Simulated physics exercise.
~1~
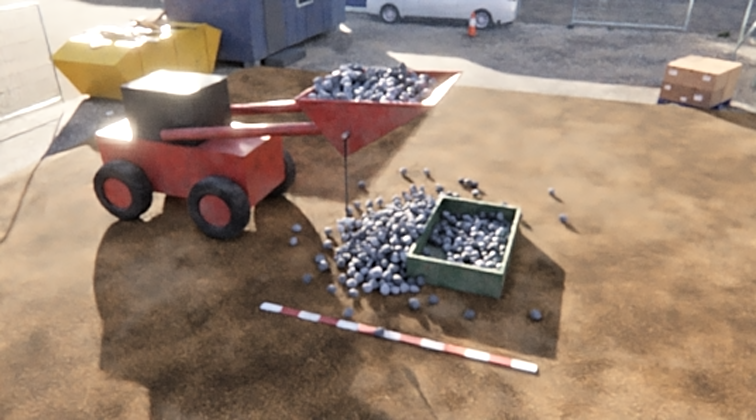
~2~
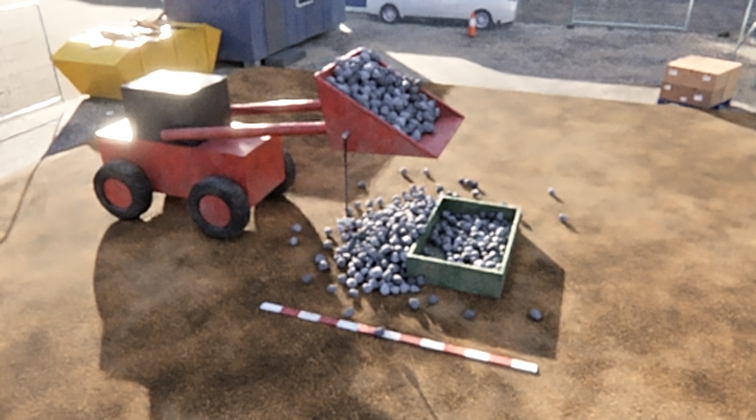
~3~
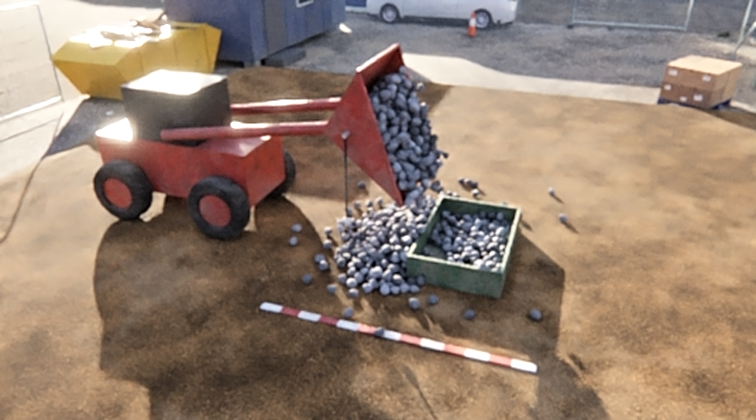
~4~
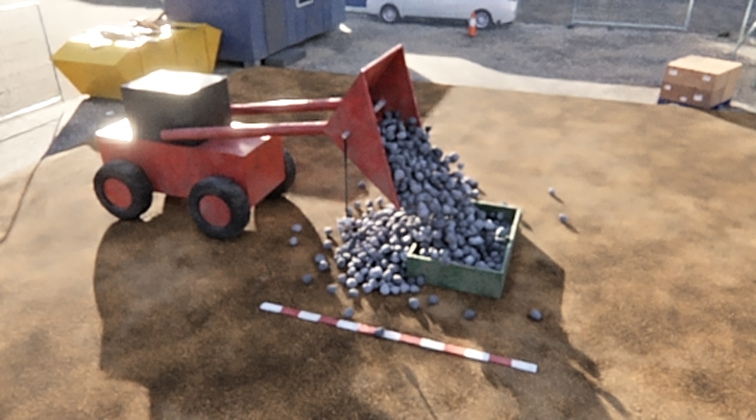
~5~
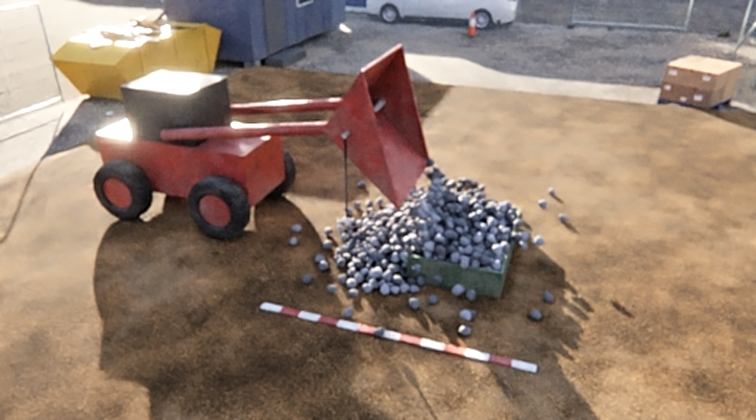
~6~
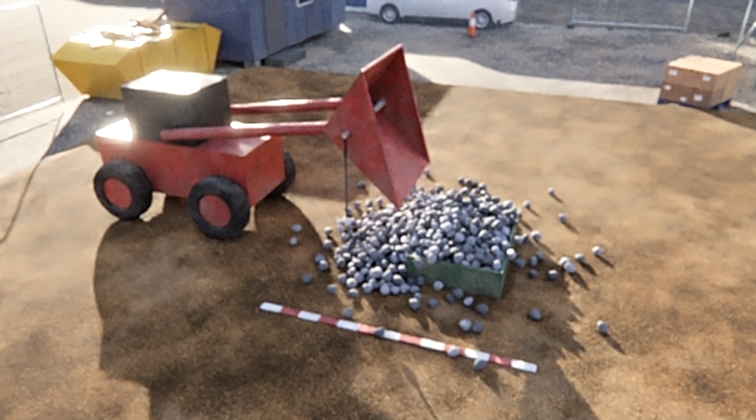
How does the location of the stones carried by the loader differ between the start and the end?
At the start they sit up in the raised red bucket. By the end they are lower and a little to the right, heaped in and over the green bin, with some scattered on the ground around it.
